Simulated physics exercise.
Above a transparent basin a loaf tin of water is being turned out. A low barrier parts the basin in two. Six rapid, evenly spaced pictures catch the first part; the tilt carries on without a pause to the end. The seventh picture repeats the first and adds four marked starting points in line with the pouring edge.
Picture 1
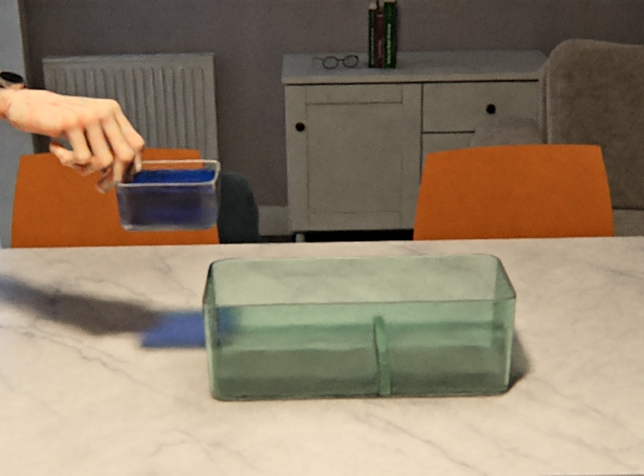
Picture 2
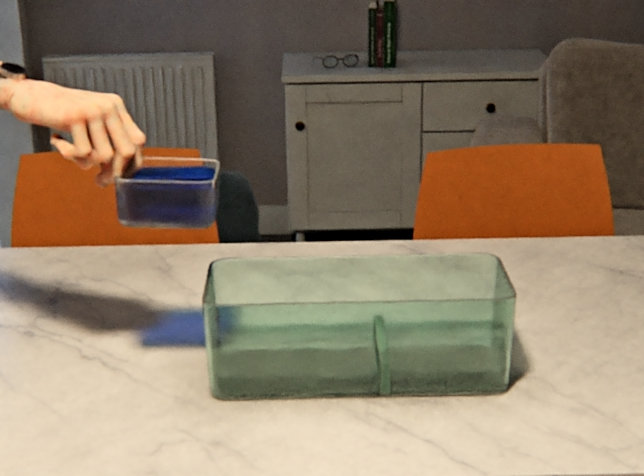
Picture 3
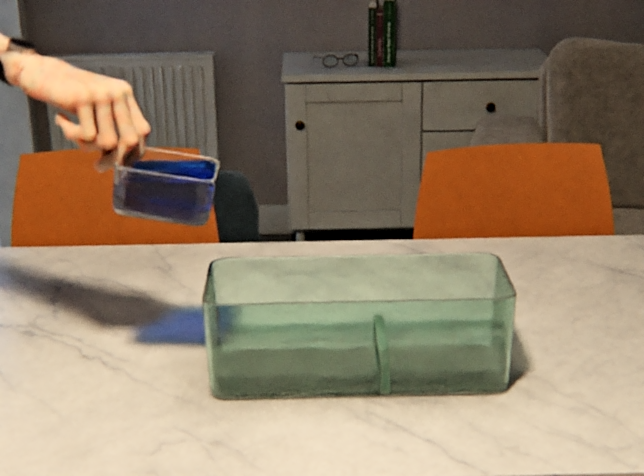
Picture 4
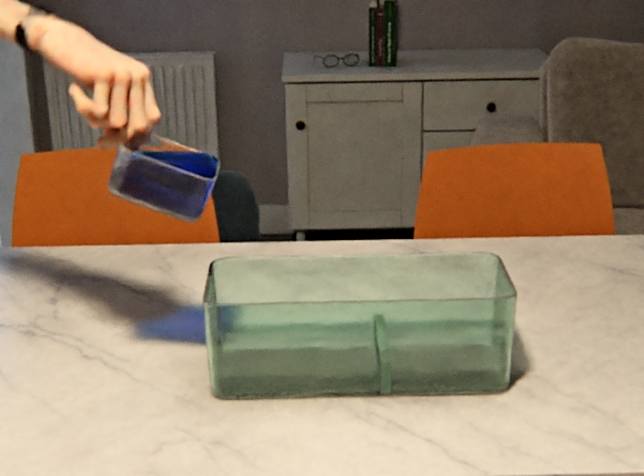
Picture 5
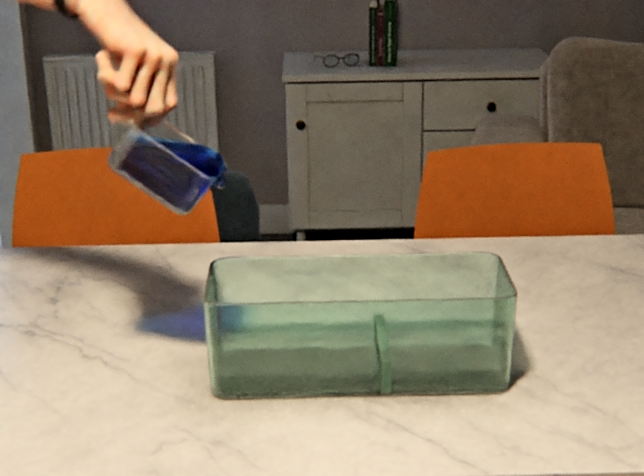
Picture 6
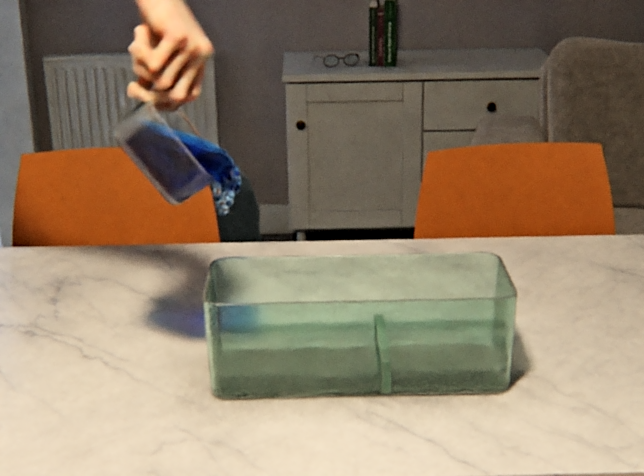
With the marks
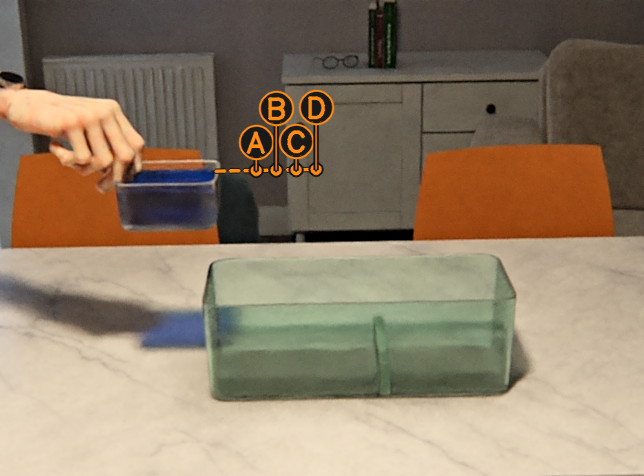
A hand held a small clear tub of blue water above a see-through green basin with a low divider, then tilted it steeply to the right until the water poured over its lip.
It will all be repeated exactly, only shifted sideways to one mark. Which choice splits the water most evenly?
The best spot is B.
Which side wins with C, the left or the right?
More ends on the right.
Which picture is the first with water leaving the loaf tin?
Picture 4.
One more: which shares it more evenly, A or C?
The answer is C.
On the marked copy, A at (256, 170); B at (276, 170); C at (296, 169); D at (316, 169).
With A, about 85 % ends left of the wall and 11 % right of it; 4 % is lost outside.
With B, about 51 % ends left of the wall and 45 % right of it; 4 % is lost outside.
With C, about 31 % ends left of the wall and 66 % right of it; 3 % is lost outside.
With D, about 23 % ends left of the wall and 73 % right of it; 4 % is lost outside.
